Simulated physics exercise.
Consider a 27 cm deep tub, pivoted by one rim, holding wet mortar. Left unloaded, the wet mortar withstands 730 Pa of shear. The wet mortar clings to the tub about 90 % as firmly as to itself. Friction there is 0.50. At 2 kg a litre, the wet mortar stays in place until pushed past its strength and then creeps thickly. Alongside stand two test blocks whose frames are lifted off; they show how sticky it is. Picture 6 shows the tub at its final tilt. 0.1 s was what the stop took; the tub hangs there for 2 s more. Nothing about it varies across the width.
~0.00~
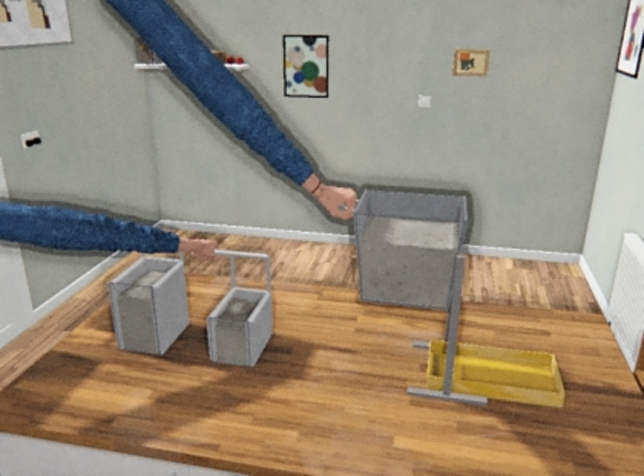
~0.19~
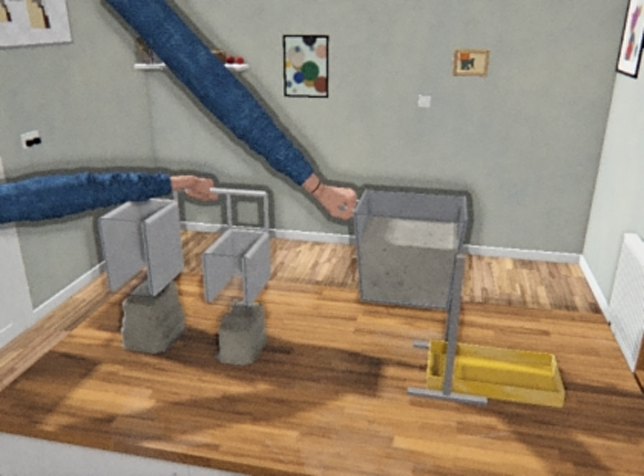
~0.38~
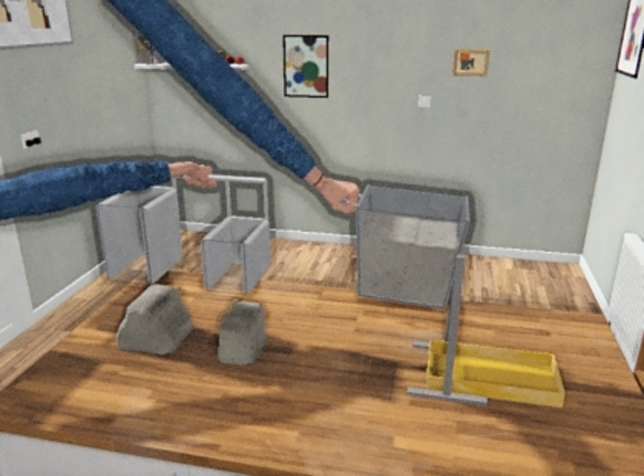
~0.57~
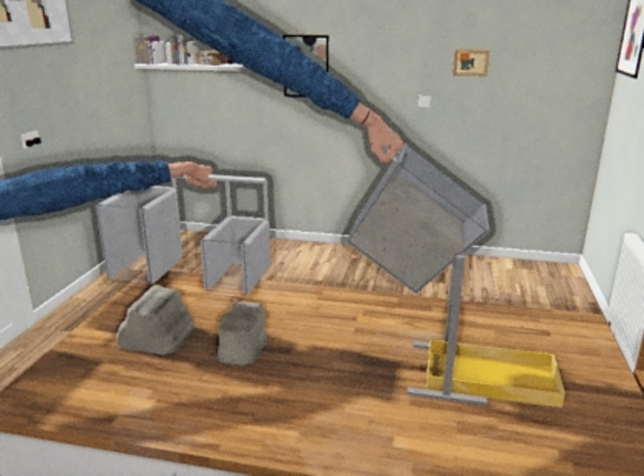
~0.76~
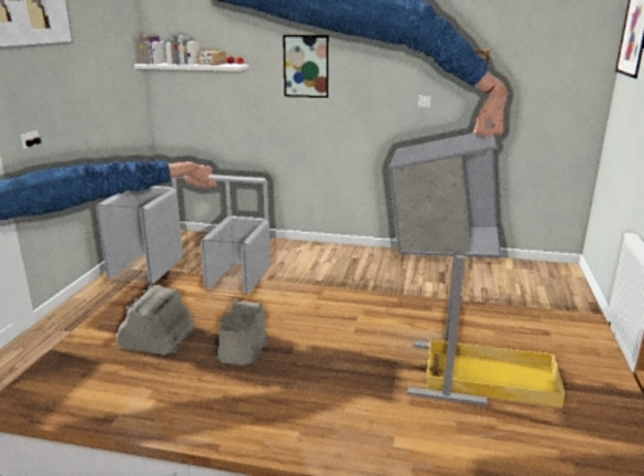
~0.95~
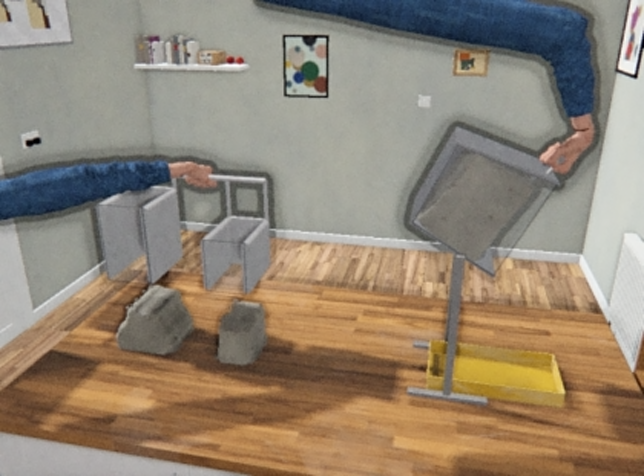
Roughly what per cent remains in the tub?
About 0 %.
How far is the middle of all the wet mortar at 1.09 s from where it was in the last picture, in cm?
14 cm.
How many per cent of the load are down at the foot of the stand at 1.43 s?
About 75 per cent.
After 1.09 s, the tub is at 115 degrees and holds 59 %.
After 1.26 s, the tub is at 115 degrees and holds 13 %.
After 1.43 s, the tub is at 115 degrees and holds 0 %.
After 1.60 s, the tub is at 115 degrees and holds 0 %.
After 2.95 s, the tub is at 115 degrees and holds 0 %.
